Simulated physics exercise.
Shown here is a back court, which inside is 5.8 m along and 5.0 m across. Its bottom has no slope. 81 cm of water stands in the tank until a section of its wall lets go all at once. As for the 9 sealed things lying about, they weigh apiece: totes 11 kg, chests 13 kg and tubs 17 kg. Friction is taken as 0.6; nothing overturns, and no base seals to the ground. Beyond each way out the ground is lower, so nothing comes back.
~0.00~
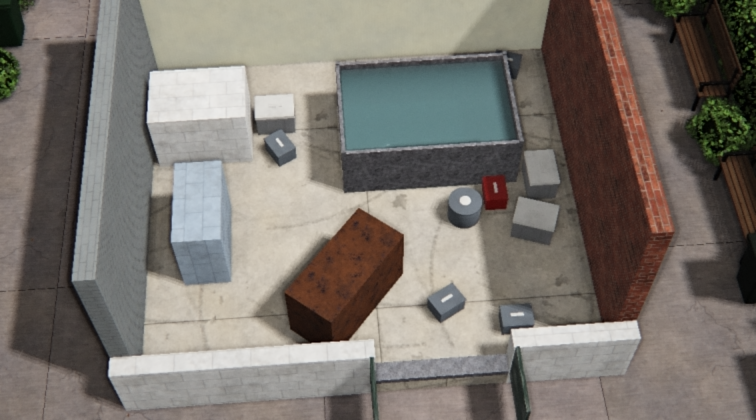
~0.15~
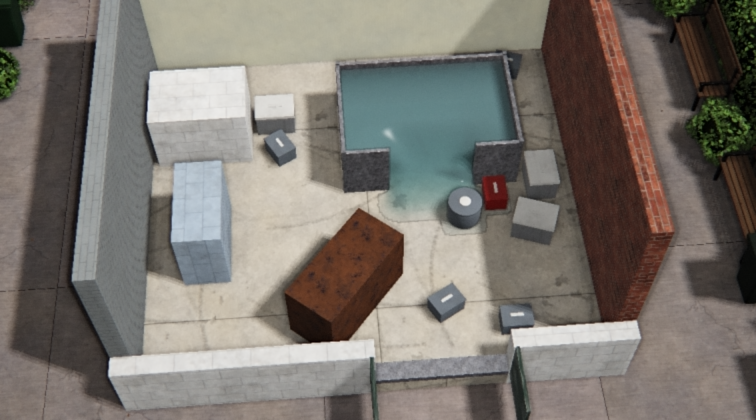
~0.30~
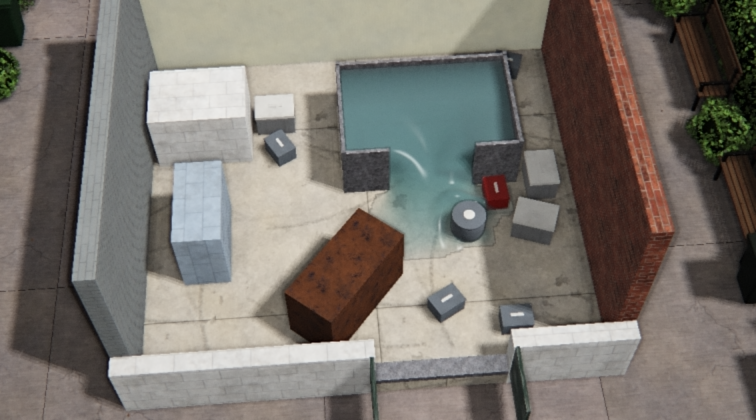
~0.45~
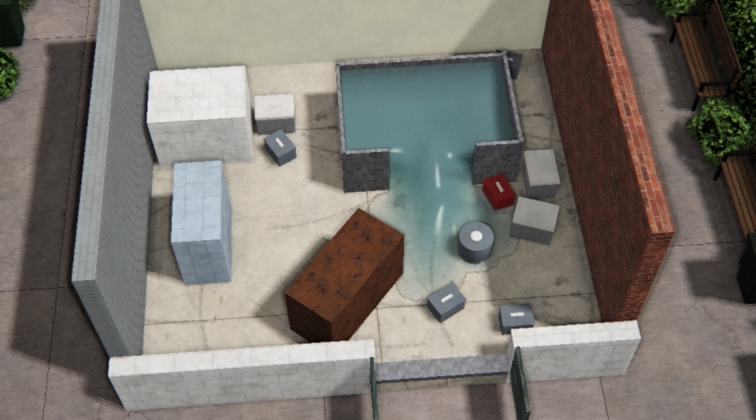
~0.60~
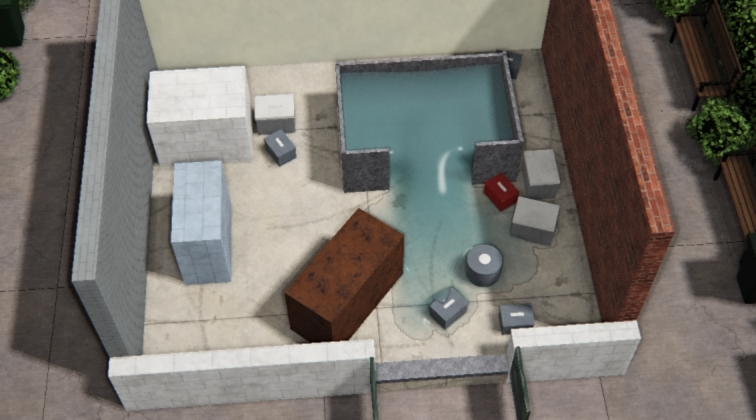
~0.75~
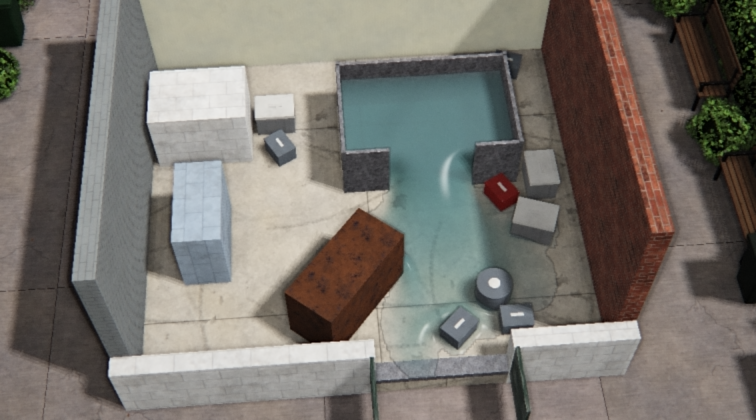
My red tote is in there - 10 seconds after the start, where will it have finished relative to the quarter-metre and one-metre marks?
It finishes past the one-metre mark.
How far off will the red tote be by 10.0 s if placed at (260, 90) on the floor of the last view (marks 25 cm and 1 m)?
Outcome: It sits still.
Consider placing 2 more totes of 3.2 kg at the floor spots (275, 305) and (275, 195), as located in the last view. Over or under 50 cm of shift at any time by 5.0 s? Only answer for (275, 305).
Its travel is smaller than that.
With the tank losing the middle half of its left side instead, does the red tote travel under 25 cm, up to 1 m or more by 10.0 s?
Note: Red tote displaced moderately.
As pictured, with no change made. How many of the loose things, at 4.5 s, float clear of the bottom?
It comes to 2.
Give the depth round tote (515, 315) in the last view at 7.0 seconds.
Around 9 centimetres.
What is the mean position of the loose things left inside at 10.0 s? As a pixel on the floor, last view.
Near (326, 97).
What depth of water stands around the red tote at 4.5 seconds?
Close to 8 centimetres.
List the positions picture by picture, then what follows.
In the first frame, the red tote at (495, 188), on the bottom; water covers 3.5 m2; 0 of 9 have shifted.
In the second frame, the red tote at (495, 188) rests on the ground; water covers 4.2 m2; 0 of 9 have shifted.
In the third frame, the red tote at (496, 188), on the bottom; 5.0 m2 under water; 1 of 9 have shifted.
In the fourth frame, the red tote at (500, 187) rests on the ground, 6 cm from its start; 6.0 m2 under water; 2 of 9 have shifted.
In the fifth frame, the red tote at (502, 187) rests on the ground, 9 cm from its start; 7.0 m2 under water; 3 of 9 have shifted.
In the sixth frame, the red tote at (502, 187), on the bottom, 9 cm from its start; 8.2 m2 under water; 3 of 9 have shifted.
After 2.0 s the red tote is near (502, 187), 0.1 m from its start, aground; 1 of 9 are out; 2 afloat.
After 4.5 s the red tote is near (478, 244), 0.9 m from its start, aground; 2 of 9 are out; 2 afloat.
After 7.0 s the red tote has gone out; 3 of 9 are out; 2 afloat.
After 10.0 s the red tote has gone out; 3 of 9 are out; 3 afloat.
